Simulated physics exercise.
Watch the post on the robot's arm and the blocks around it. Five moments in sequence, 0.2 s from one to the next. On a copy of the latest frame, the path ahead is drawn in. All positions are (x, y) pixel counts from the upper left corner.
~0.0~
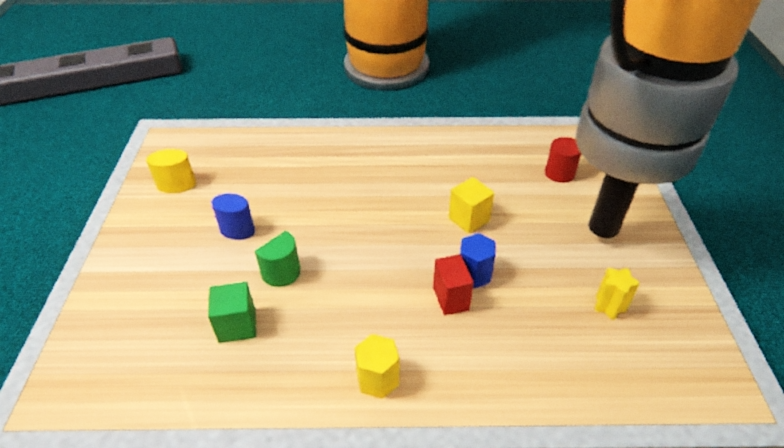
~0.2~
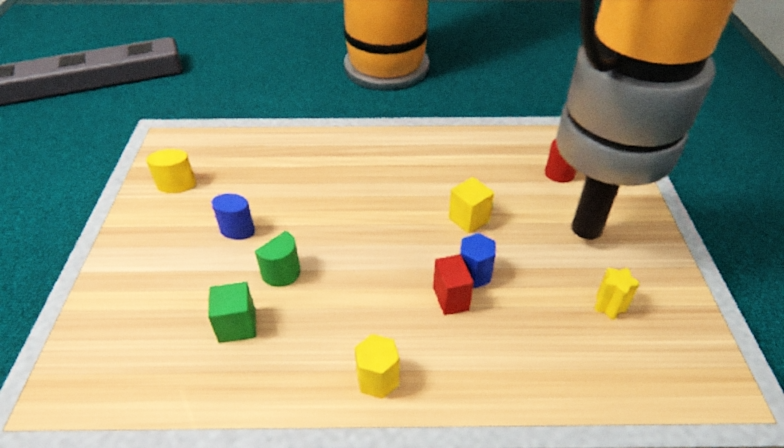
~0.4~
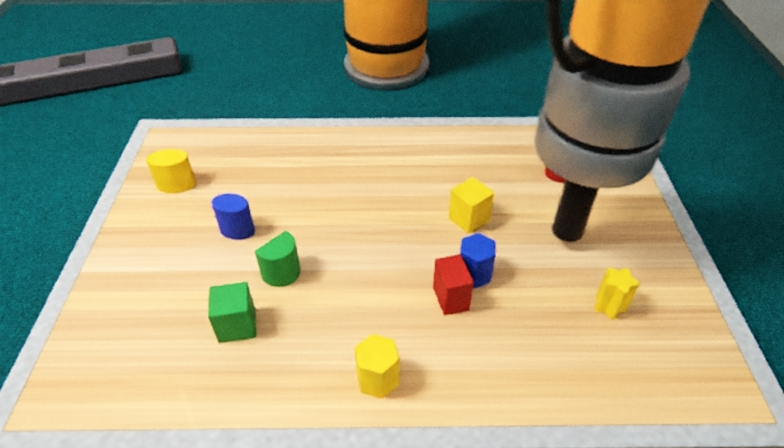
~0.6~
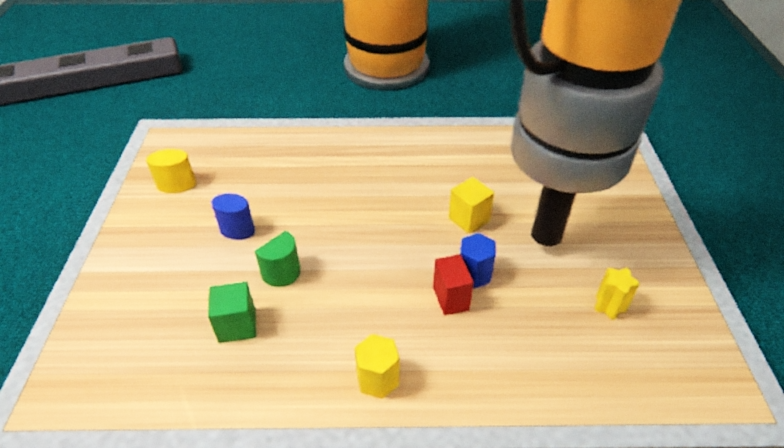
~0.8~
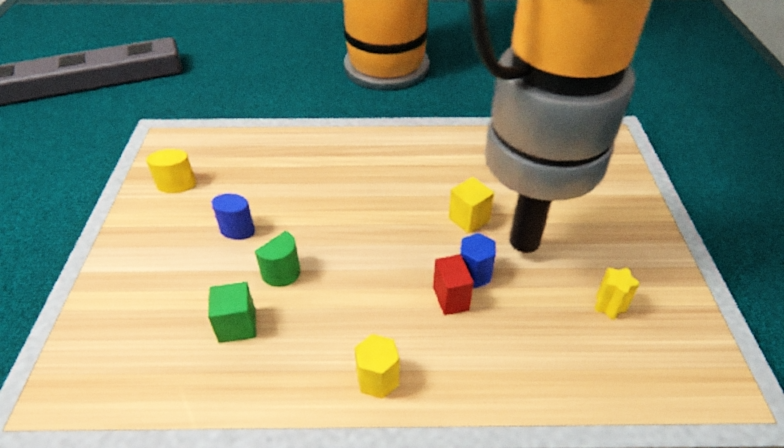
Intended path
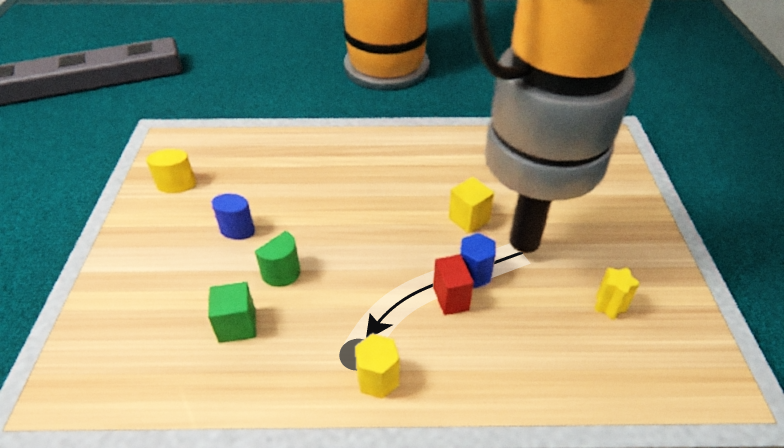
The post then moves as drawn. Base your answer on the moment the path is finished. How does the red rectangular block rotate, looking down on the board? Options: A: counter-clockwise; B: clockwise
A.
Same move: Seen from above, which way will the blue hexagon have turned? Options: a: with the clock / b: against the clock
My pick is a.
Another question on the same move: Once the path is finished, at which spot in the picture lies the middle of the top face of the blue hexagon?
The top centre is at (347, 280).
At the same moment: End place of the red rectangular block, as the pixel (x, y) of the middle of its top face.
Its top middle will sit at (422, 296).
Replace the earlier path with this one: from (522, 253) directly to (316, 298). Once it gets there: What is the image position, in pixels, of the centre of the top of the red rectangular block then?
The centre of its top will be at (428, 296).
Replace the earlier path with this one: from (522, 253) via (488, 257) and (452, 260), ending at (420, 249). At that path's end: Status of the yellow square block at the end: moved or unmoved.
At the moment the path ends, the yellow square block still stands where it did.
Path on the board, from (522, 253) over (462, 274) and (401, 302) to (358, 354).
The first path, step by step. One third of the way, post (462, 264); red rectangular block (431, 281), turned 75° anticlockwise; blue hexagon (433, 256), turned 25° clockwise.
Two thirds of the way, post (401, 291); red rectangular block (423, 294), turned 105° anticlockwise; blue hexagon (365, 274), turned 60° clockwise.
At the end, post (357, 344); yellow hexagon (378, 356); red rectangular block (422, 296), turned 115° anticlockwise; yellow square block in place; blue hexagon (347, 280), turned 85° clockwise.
